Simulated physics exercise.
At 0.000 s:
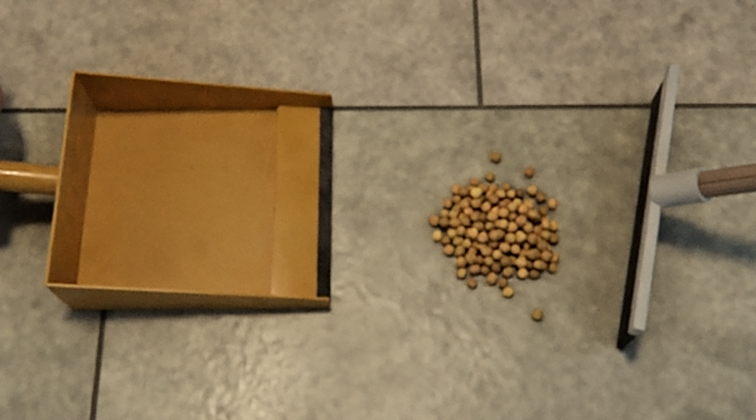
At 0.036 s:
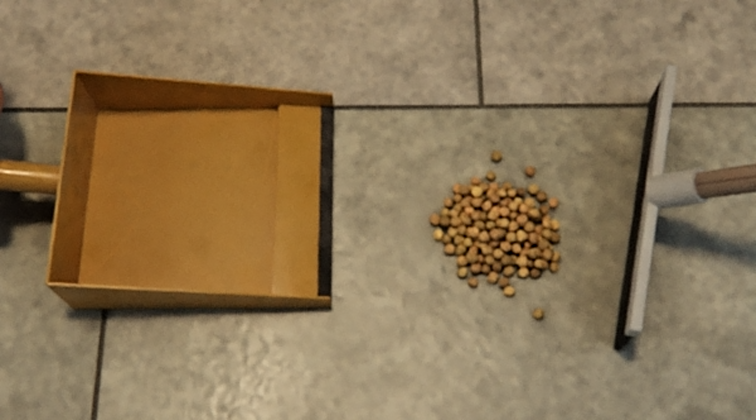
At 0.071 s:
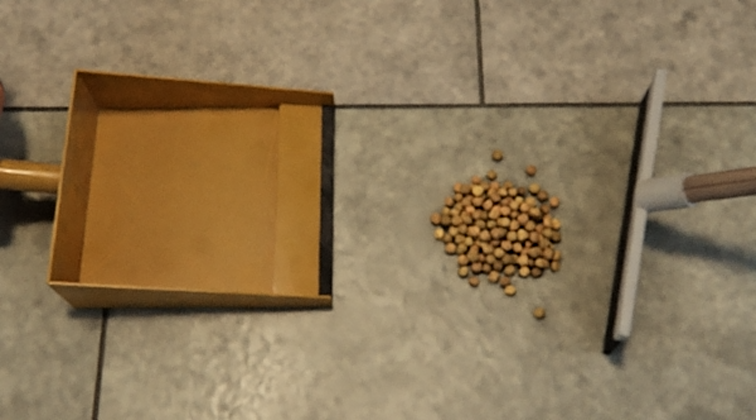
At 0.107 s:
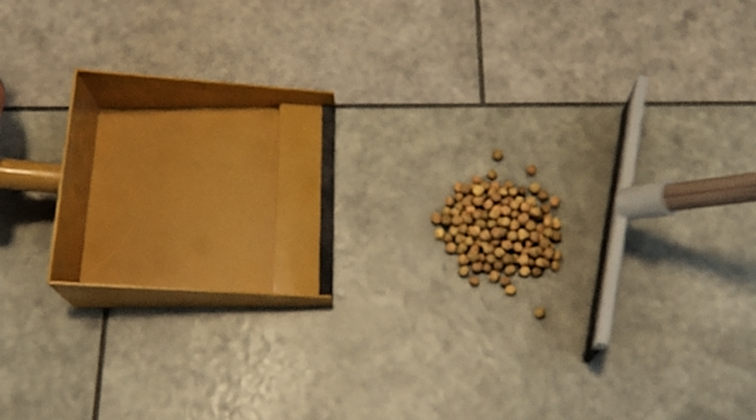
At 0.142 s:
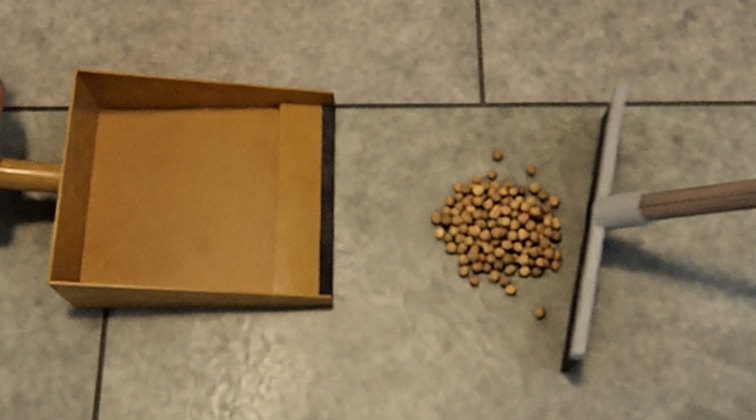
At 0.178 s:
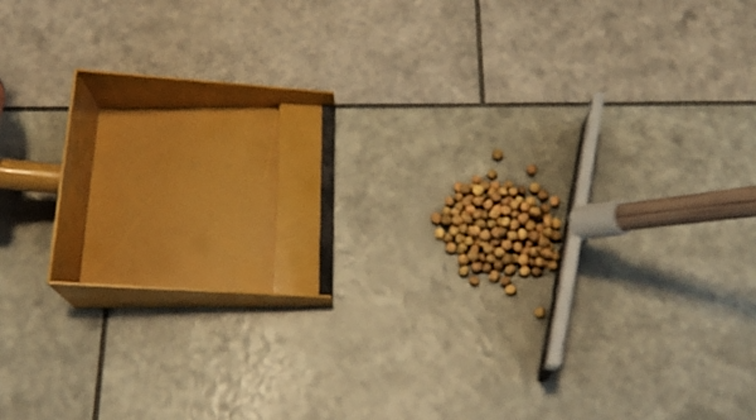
On a grey tiled floor, a long-handled rigid blade slid left and slightly towards the viewer until it was right beside a small heap of dried chickpeas, while the tan dustpan opposite stayed still.
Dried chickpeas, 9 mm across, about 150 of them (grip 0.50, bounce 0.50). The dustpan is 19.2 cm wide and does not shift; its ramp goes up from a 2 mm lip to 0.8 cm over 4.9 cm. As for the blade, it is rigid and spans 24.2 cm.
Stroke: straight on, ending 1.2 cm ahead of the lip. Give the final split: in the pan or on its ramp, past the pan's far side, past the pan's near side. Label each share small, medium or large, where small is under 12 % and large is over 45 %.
In the pan or on its ramp: Small. Past the pan's far side: Small. Past the pan's near side: Medium.
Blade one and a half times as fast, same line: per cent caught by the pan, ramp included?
Share: Near 15 %.
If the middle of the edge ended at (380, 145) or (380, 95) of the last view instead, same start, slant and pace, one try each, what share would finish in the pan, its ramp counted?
Around 40 per cent, and around 35 per cent.
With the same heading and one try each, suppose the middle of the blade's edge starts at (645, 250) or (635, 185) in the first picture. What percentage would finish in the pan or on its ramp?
First try about 5 per cent, second about 10 per cent.
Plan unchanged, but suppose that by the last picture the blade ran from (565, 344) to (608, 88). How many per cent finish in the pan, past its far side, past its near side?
You'd see pan at 10, far at 0 and near at 10.
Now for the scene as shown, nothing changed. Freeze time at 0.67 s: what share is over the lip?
Over the lip: Approx. 5 %.
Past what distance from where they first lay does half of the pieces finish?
Median: Approx. 12 cm.
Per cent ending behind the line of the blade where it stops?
Some 5 percent of it.
Then, at 0.33 s, middle of the blade 12 cm from the lip; 0 % over the lip, far side 0 %, near side 5 %.
After 0.44 s, middle of the blade 6 cm from the lip; 0 % over the lip, far side 0 %, near side 15 %.
Then, at 0.67 s, middle of the blade 4 cm from the lip; 5 % over the lip, far side 0 %, near side 20 %.
At rest (1.0 s), pan 5 %, far side 0 %, near side 20 %, in front of the lip or behind the blade 80 %.
